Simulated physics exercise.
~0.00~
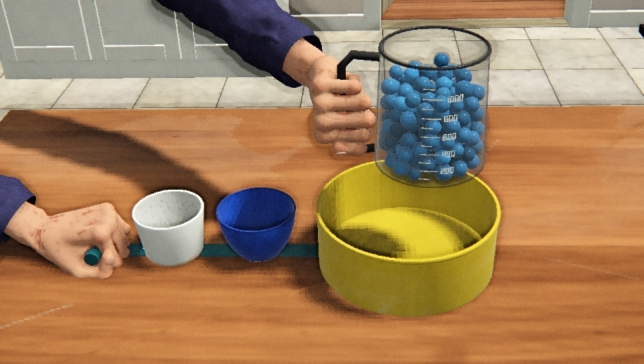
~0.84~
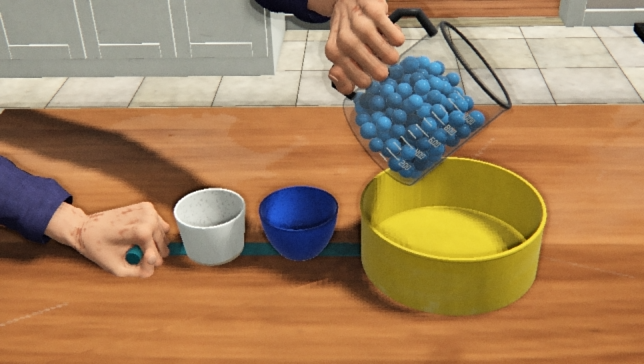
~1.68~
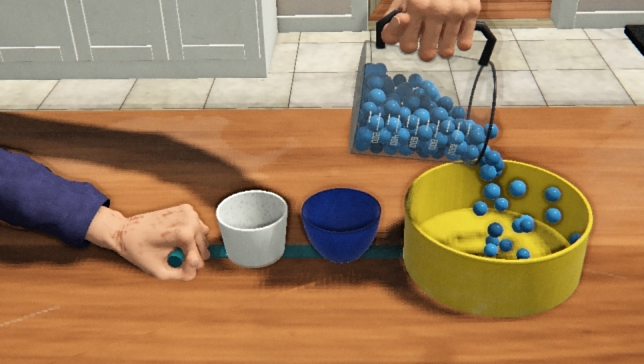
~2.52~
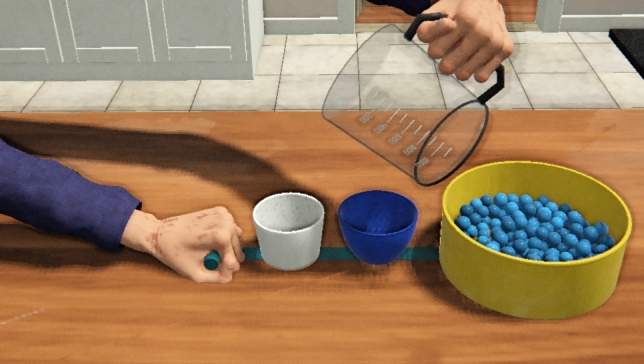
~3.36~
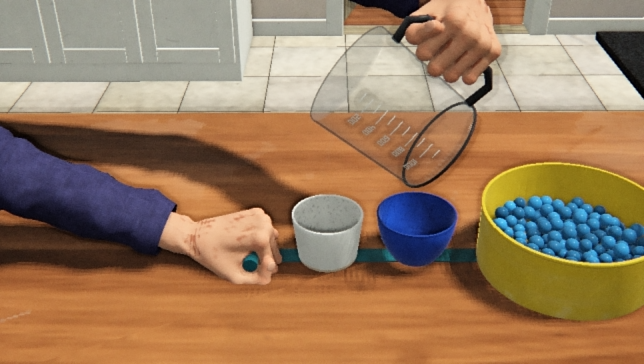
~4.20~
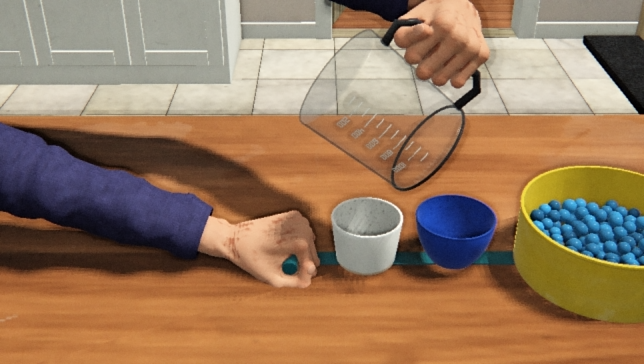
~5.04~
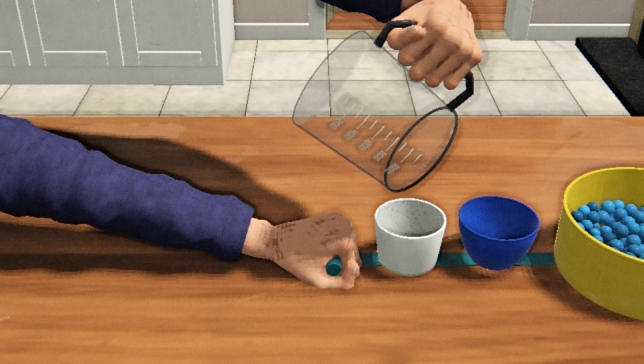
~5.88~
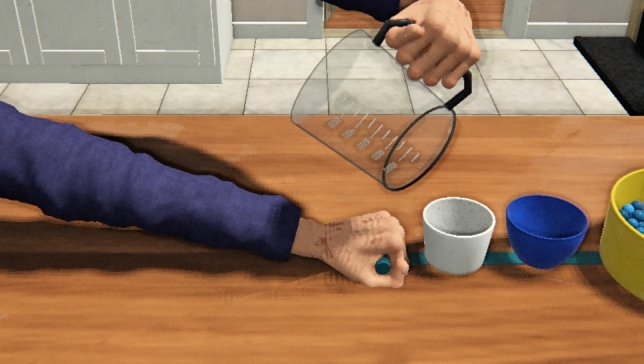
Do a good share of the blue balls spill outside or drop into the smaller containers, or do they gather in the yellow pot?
They gather in the yellow pot. The white dish and the blue bowl stay empty, and no balls are left lying on the table.
